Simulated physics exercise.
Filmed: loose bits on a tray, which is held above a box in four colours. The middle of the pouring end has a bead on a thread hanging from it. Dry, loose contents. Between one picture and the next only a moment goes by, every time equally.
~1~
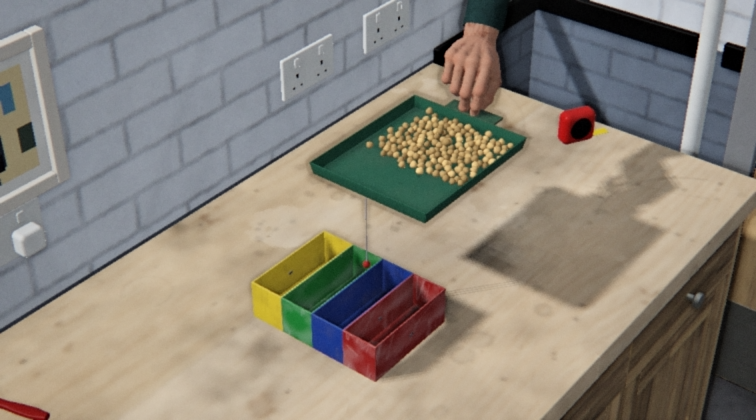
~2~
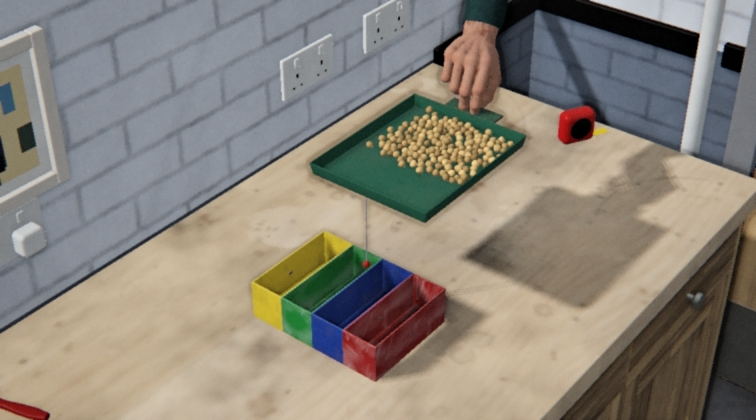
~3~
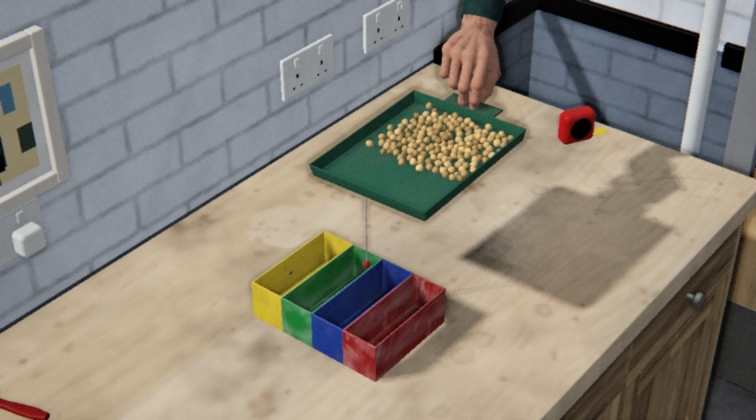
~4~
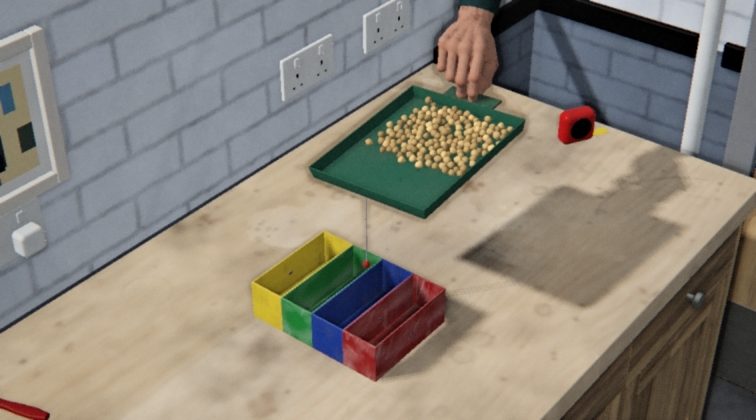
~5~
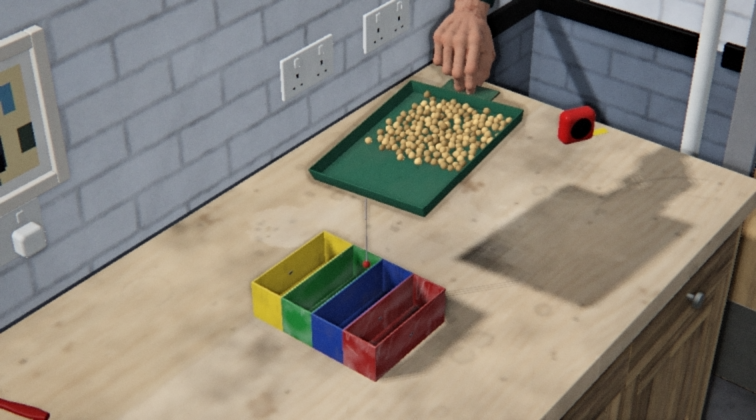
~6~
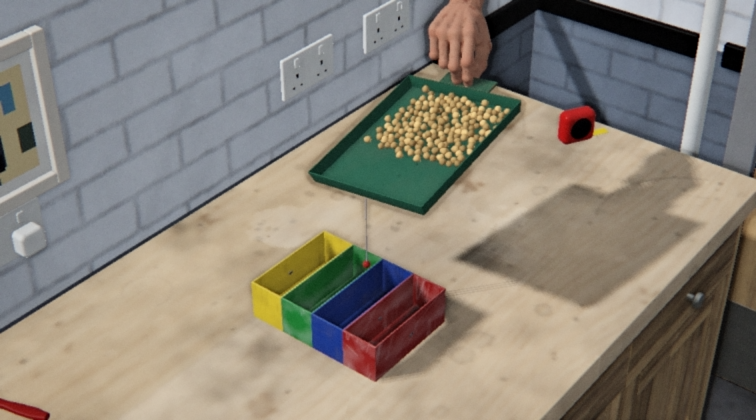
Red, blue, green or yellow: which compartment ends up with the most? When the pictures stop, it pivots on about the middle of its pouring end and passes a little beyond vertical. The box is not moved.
The yellow one.
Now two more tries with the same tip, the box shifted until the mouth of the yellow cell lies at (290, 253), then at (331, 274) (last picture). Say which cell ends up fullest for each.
First try: The cell in green. Second try: The cell in yellow.
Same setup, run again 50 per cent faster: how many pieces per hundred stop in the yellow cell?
That comes out at roughly 70 per cent.
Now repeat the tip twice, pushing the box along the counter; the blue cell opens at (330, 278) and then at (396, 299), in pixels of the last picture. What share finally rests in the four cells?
Roughly 100 per cent, then roughly 40 per cent.
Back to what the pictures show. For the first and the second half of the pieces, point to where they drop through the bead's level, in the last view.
Half one: (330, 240), half two: (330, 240).
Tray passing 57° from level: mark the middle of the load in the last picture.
Roughly (349, 161).
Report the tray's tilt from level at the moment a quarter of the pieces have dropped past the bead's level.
It has tipped about 105 degrees.
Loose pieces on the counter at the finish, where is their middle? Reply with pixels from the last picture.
Centre, final frame: Roughly (279, 274).
Soon after the last picture, tray tipped steeply; nearly all on the tray; a stray few in the yellow cell; a stray few in the green cell; a stray few falling or outside the box.
A little later, tray tipped right over; nearly all on the tray; a small part in the yellow cell; a stray few in the green cell; a stray few falling or outside the box.
Later still, tray tipped past a quarter turn; about two thirds in the yellow cell; about a quarter in the green cell; a stray few in the blue cell; a small part falling or outside the box.
At rest, tray tipped past a quarter turn; about two thirds in the yellow cell; about a quarter in the green cell; a stray few in the blue cell; none in the red cell; a small part outside the box.
